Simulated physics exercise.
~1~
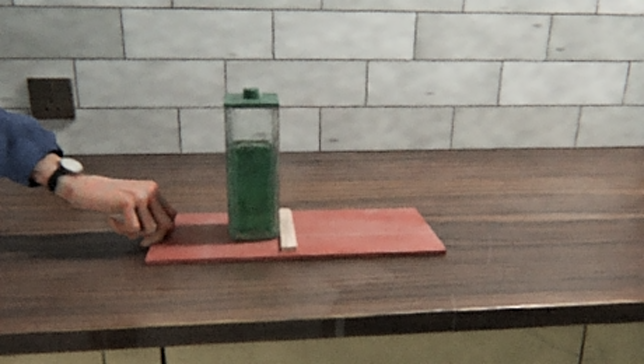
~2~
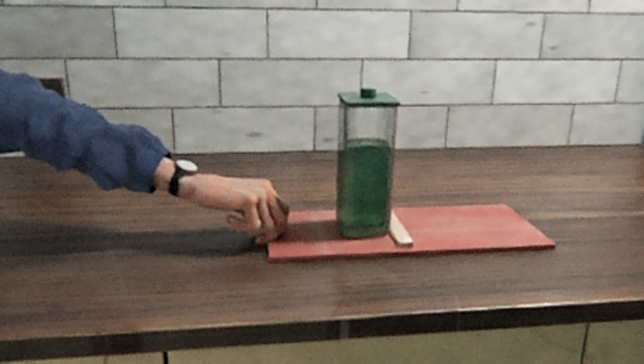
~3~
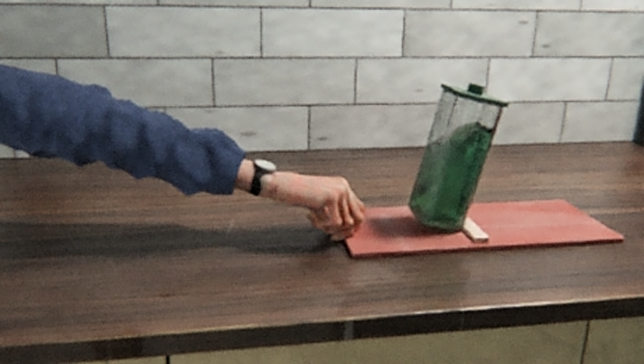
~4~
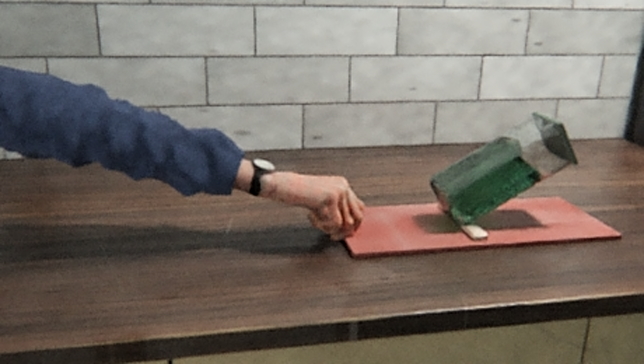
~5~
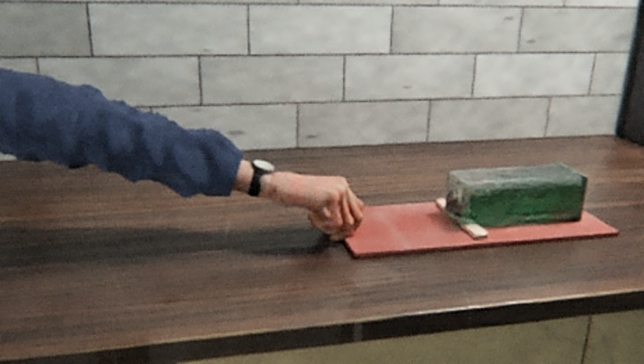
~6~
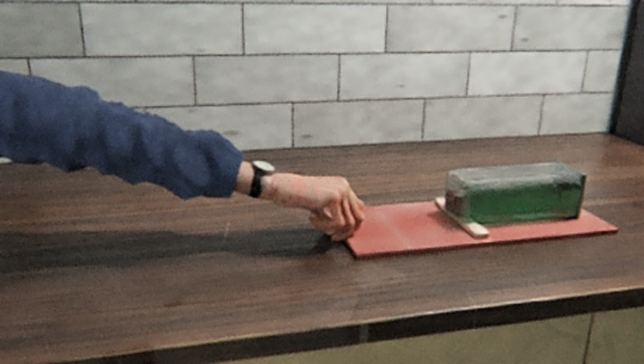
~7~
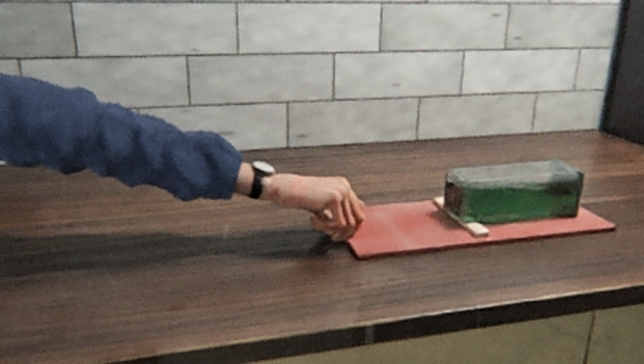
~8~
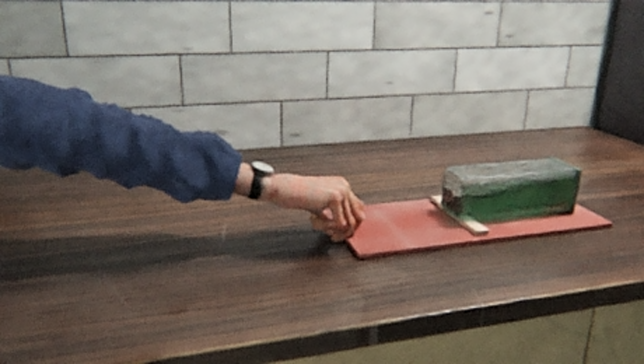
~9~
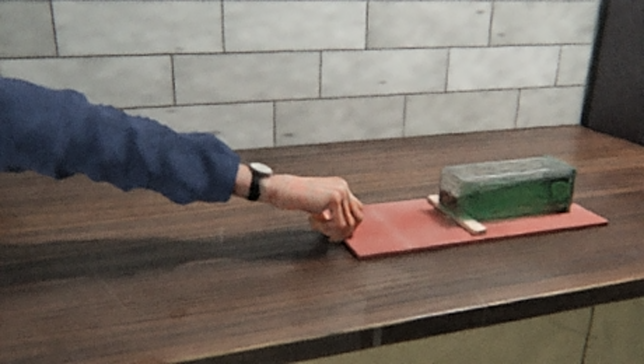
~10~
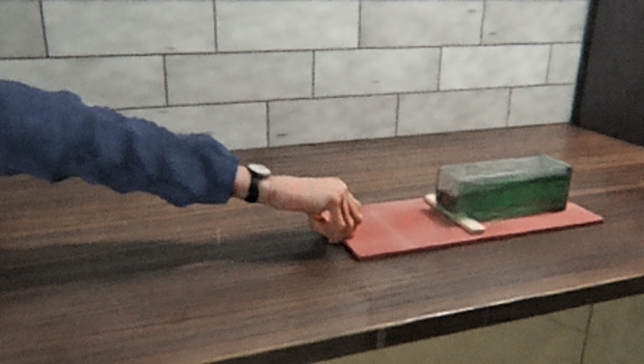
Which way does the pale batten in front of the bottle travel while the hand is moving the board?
It travels to the right, along with the red board.
Square bottle of green liquid riding a red board pushed right by a hand, then toppling over a batten onto its side.
